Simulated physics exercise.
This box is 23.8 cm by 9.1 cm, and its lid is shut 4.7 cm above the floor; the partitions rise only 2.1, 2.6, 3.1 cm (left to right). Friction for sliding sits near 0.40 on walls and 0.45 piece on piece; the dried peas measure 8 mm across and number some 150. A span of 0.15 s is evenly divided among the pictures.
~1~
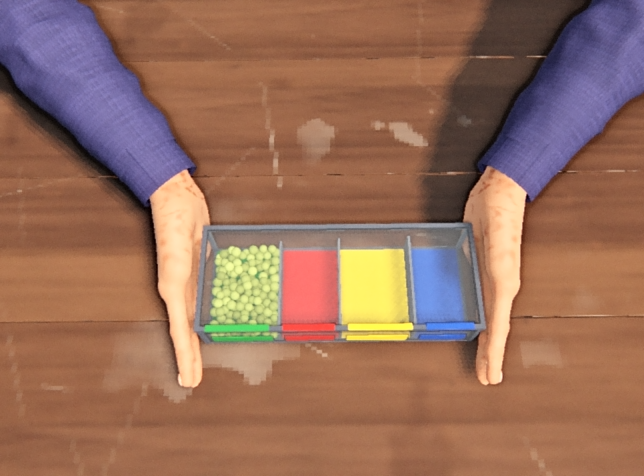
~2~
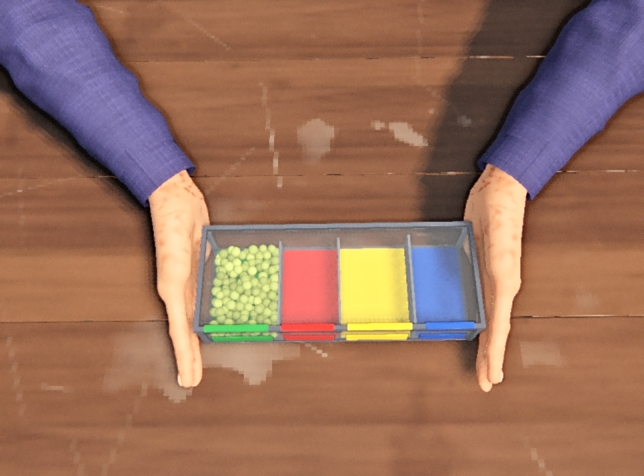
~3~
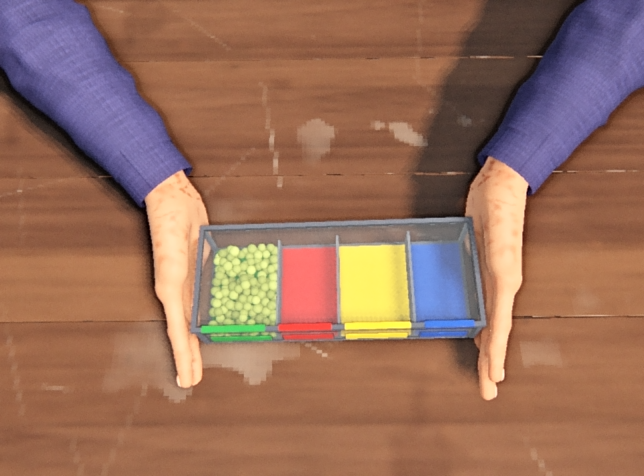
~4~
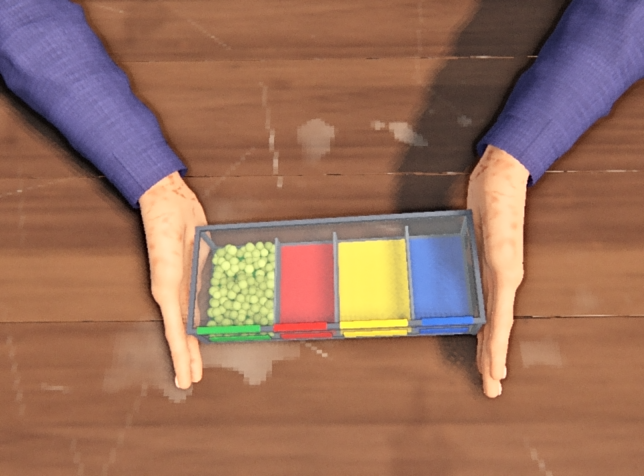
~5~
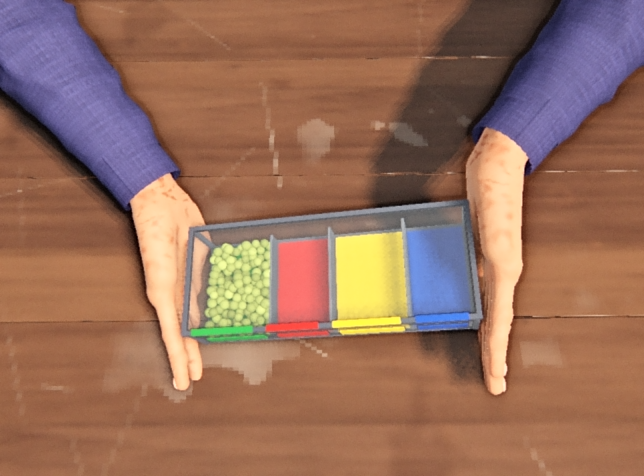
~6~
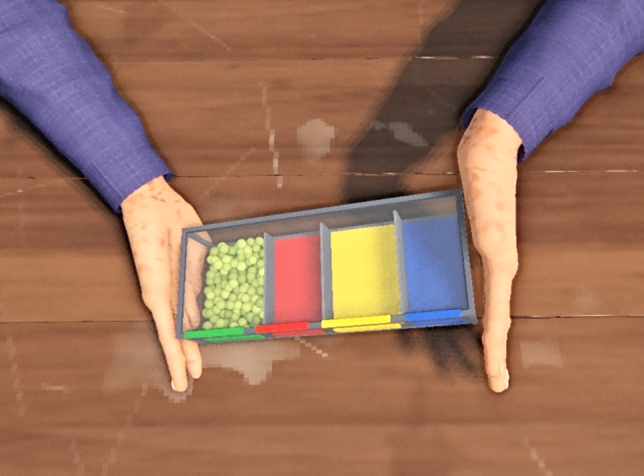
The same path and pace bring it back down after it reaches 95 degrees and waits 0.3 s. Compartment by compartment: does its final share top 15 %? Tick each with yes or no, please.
Red - no; blue - no; green - yes; yellow - no.
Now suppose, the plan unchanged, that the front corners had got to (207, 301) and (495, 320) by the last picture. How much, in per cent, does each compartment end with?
Each compartment ends like this: Red 0 per cent, blue 75 per cent, green 0 per cent, yellow 25 per cent.
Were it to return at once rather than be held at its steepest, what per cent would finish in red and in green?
Result - red: 0 %; green: 100 %.
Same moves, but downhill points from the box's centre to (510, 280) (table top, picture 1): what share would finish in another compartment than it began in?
Around 100 percent of them.
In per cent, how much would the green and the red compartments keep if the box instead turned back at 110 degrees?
In per cent, green 100 and red 0.
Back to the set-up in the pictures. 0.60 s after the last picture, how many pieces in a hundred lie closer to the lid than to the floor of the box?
Share: Approx. 50 %.
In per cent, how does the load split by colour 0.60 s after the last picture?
You'd find red at 0, blue at 0, green at 100 and yellow at 0 per cent.
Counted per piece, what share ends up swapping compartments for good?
My estimate is some 0 per cent.
Then, 0.60 s after the last picture, tilt 95 degrees; green 100 %.
Then, 0.99 s after the last picture, tilt 56 degrees; green 100 %.
Then, 1.47 s after the last picture, tilt 0 degrees; green 100 %.
In the end, red 0 %, blue 0 %, green 100 %, yellow 0 %.
